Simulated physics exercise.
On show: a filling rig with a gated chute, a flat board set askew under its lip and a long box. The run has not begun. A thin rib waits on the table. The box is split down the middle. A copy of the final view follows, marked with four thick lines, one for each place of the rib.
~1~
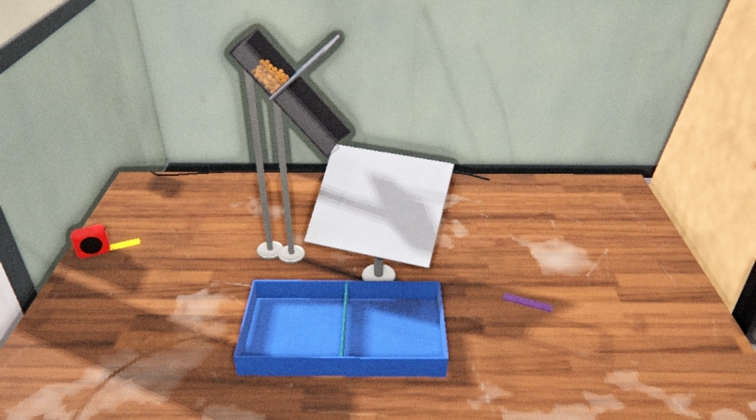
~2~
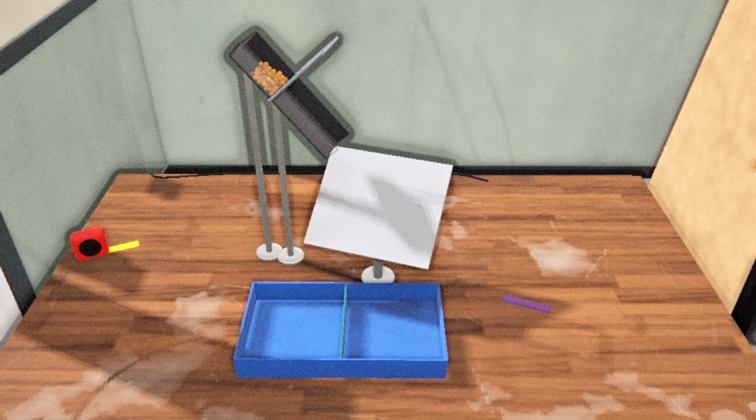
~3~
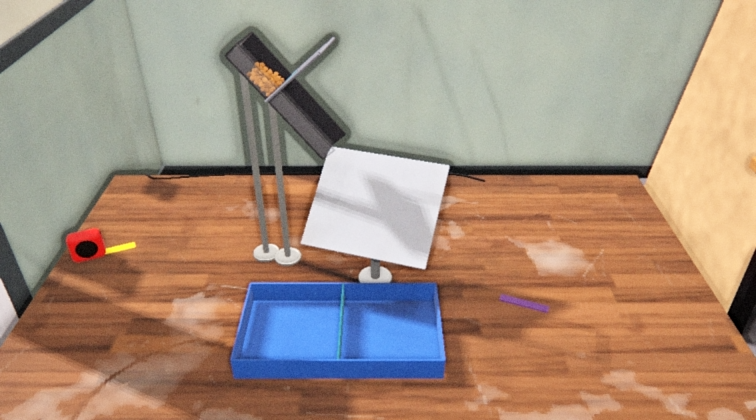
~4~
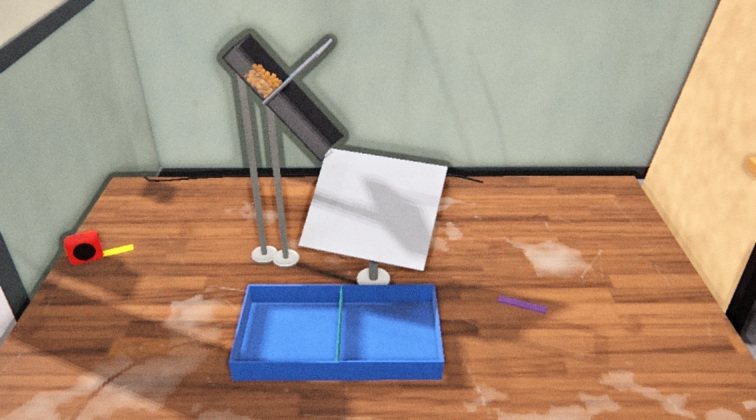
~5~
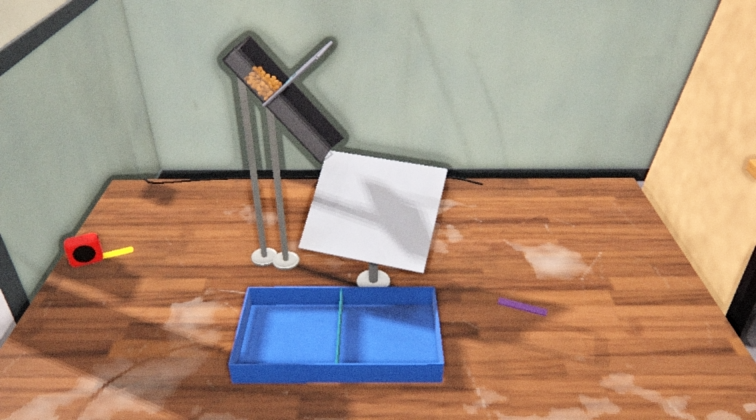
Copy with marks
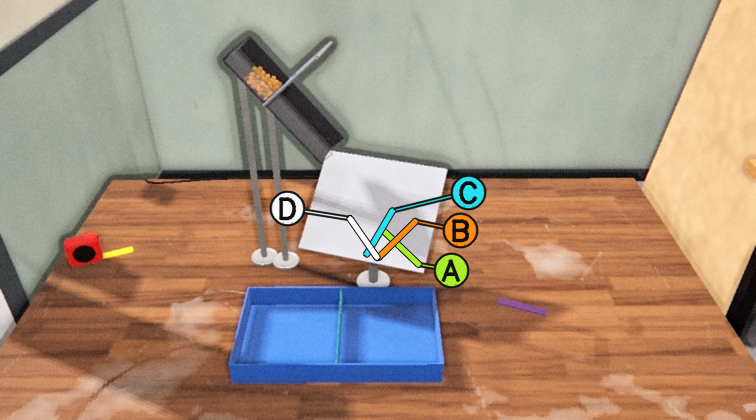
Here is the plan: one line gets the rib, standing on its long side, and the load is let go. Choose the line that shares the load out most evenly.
Best: C.
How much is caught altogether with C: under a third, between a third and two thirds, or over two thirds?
It is over two thirds.
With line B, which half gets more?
Right.
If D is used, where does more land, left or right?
The right half.
On the marked copy, line A from (383, 230) to (418, 264); line B from (415, 221) to (378, 257); line C from (392, 210) to (366, 254); line D from (350, 218) to (377, 257).
For line A, of what is caught, about a tenth in the left half, the larger part in the right.
For line B, of what is caught, roughly a quarter in the left half, the larger part in the right.
For line C, of what is caught, roughly half in the left half, roughly half in the right.
For line D, of what is caught, about a tenth in the left half, almost all in the right.
